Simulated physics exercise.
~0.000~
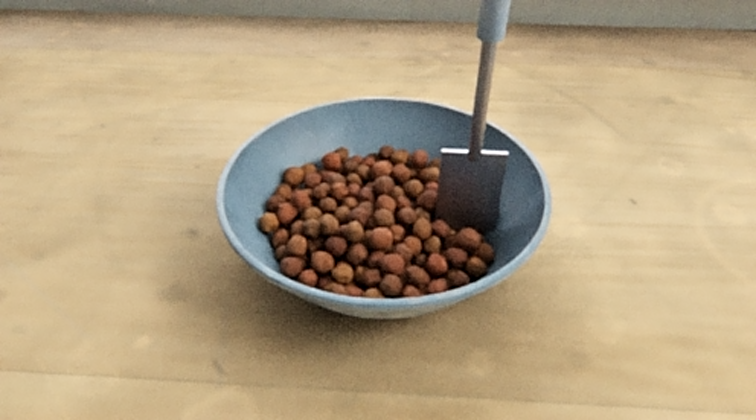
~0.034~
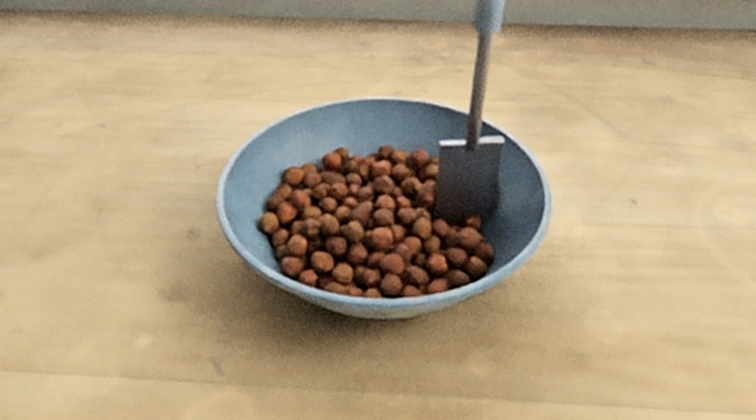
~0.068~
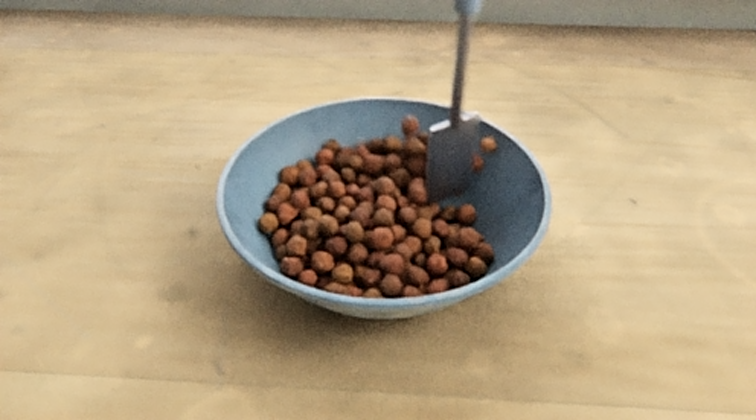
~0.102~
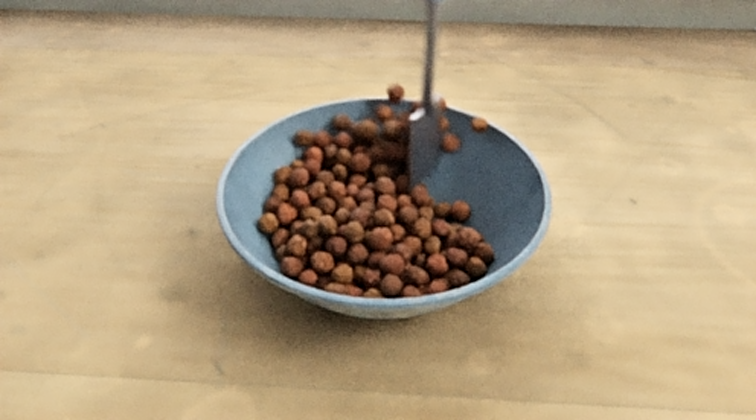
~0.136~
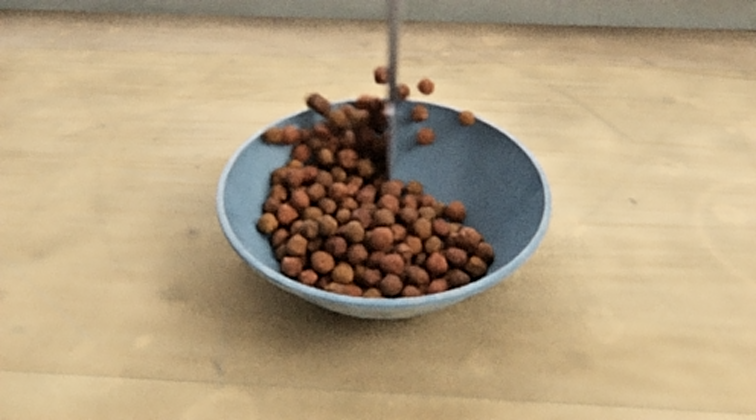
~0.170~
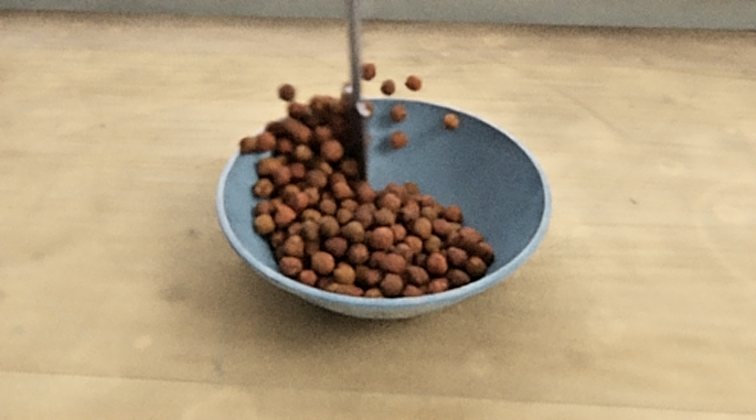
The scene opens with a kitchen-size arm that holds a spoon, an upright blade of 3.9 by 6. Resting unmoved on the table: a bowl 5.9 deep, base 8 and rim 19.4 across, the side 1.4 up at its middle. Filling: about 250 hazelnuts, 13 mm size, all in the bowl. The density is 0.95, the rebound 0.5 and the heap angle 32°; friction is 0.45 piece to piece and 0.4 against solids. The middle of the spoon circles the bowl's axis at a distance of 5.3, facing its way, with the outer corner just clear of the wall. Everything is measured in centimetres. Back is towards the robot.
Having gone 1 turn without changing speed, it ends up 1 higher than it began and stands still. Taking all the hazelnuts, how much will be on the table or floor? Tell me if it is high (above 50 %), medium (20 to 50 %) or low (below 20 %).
It is medium, 20 to 50 %.
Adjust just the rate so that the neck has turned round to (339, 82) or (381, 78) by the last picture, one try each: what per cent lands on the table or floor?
Around 35 and 20 per cent respectively.
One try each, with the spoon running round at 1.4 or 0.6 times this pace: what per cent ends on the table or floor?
40 % and 10 %.
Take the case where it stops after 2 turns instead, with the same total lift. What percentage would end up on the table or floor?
40 %.
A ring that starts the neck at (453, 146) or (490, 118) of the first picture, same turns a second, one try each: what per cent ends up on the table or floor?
15 and 10 per cent.
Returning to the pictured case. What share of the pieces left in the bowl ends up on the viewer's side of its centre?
Some 40 per cent.
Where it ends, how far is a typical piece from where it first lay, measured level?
Reading: Around 8 cm.
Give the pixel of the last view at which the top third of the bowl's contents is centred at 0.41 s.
I'd point to about (456, 249).
After 0.29 s, 206° round, highest piece 9 above the table; 230 in the bowl, 8 on the table or floor, 16 in flight or on the tool.
After 0.41 s, 299° round, highest piece 9 above the table; 207 in the bowl, 27 on the table or floor, 20 in flight or on the tool.
After 0.68 s, 0° round, highest piece 6 above the table; 184 in the bowl, 70 on the table or floor.
After 1.38 s, 0° round, highest piece 5 above the table; 184 in the bowl, 70 on the table or floor.
At rest, 184 in the bowl, 70 on the table or floor. That is 28 % on the table or floor.
